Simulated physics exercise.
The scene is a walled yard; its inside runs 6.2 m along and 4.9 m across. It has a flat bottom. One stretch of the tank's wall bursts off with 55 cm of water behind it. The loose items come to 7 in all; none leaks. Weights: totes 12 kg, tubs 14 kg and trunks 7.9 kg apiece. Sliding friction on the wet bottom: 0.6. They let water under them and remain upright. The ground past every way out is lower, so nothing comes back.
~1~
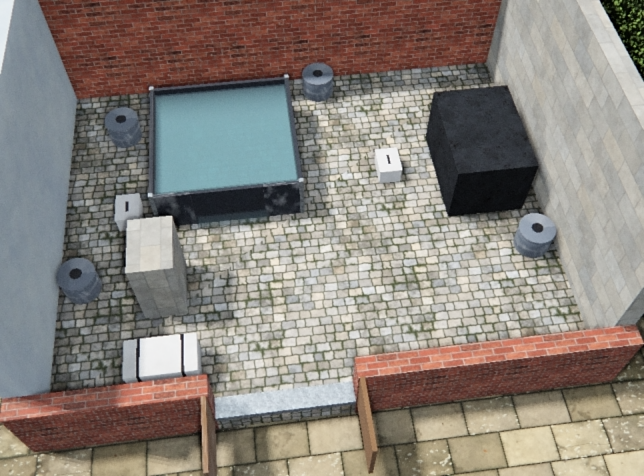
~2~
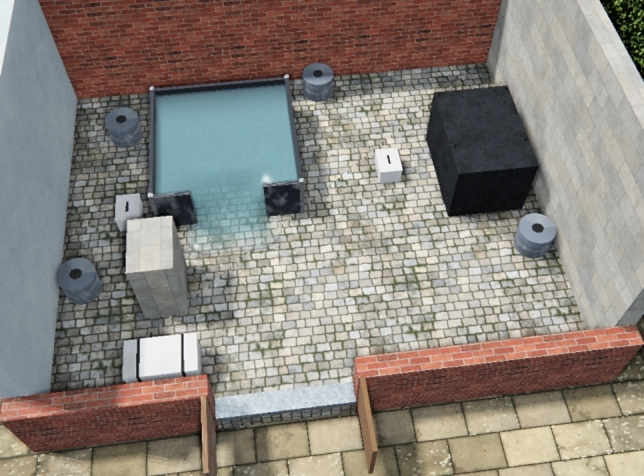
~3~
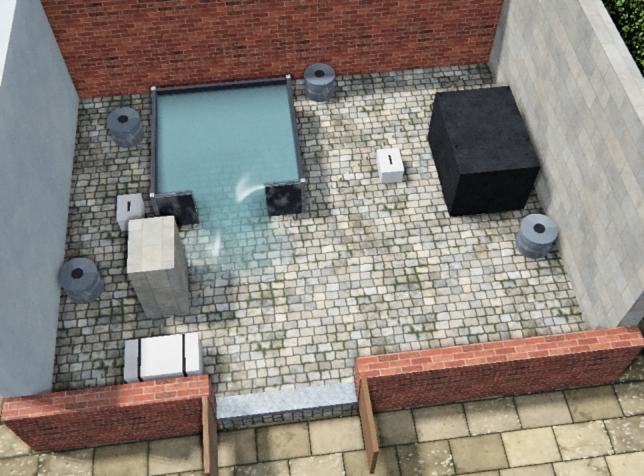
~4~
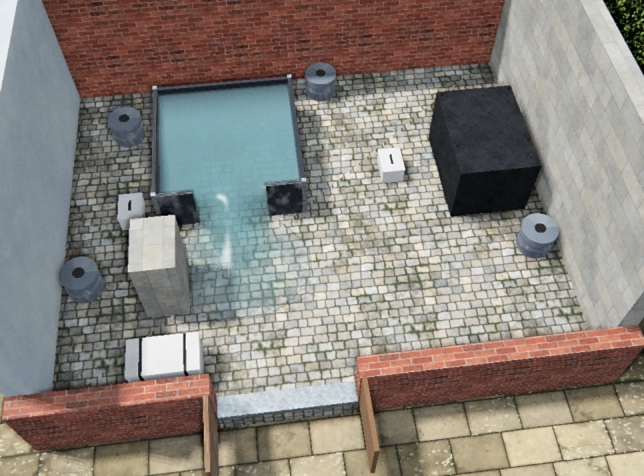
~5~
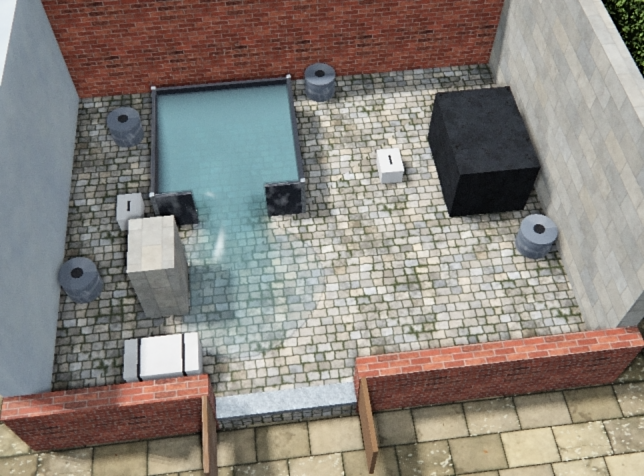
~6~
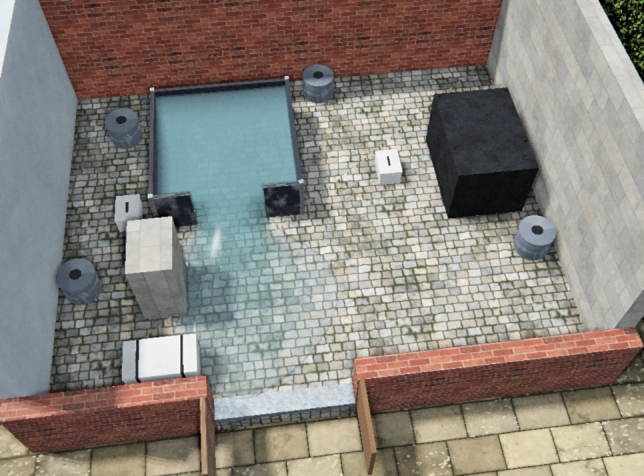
At the start, a square tank full of blue water stands against the brick wall of a cobbled yard, among grey tubs and blocks. Part of its near side opens, and water pours through the gap, then spreads thinly across the cobbles toward the front while the surrounding objects stay put.
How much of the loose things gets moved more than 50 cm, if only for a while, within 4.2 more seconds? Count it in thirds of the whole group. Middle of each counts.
Below a third of the group.
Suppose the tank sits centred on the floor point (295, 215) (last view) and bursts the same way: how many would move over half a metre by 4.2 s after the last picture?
In that case the number is 0.
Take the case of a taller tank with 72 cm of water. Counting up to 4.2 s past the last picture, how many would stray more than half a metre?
Count: 2.
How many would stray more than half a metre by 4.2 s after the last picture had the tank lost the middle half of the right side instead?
Then it comes to 2 of them.
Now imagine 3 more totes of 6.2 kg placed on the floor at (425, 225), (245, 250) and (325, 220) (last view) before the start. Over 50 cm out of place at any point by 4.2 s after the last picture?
Within it, beyond it, within it.
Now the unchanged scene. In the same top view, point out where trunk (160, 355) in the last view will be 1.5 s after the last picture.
Estimated pixel: Around (107, 342).
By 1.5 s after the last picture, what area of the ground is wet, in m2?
I'd estimate close to 13 m2.
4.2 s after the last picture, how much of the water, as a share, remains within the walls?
Close to 66 in a hundred parts remain.
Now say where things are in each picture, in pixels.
In the first picture, a tote at (389, 160), on the bottom; a tub at (537, 228) rests on the ground; water covers 3.3 m2; 0 of 7 have shifted.
In the second picture, a tote at (389, 160) rests on the ground; a tub at (538, 228), on the bottom; water covers 3.8 m2; 0 of 7 have shifted.
In the third picture, a tote at (390, 160), on the bottom; a tub at (539, 229), on the bottom; 4.5 m2 under water; 0 of 7 have shifted.
In the fourth picture, a tote at (391, 159) rests on the ground; a tub at (540, 228), on the bottom; 5.2 m2 under water; 0 of 7 have shifted.
In the fifth picture, a tote at (390, 160) rests on the ground; a tub at (539, 229), on the bottom; water covers 6.0 m2; 0 of 7 have shifted.
In the sixth picture, a tote at (389, 161) rests on the ground; a tub at (537, 230) rests on the ground; water covers 6.9 m2; 0 of 7 have shifted.
Then, 0.4 s after the last picture 0 of 7 are over 50 cm from their spots; 0 afloat.
Then, 1.5 s after the last picture 1 of 7 are over 50 cm from their spots; 0 afloat.
Then, 2.8 s after the last picture 1 of 7 are over 50 cm from their spots; 1 afloat.
Then, 4.2 s after the last picture 1 of 7 are over 50 cm from their spots, and 1 have been at some point; 1 afloat.
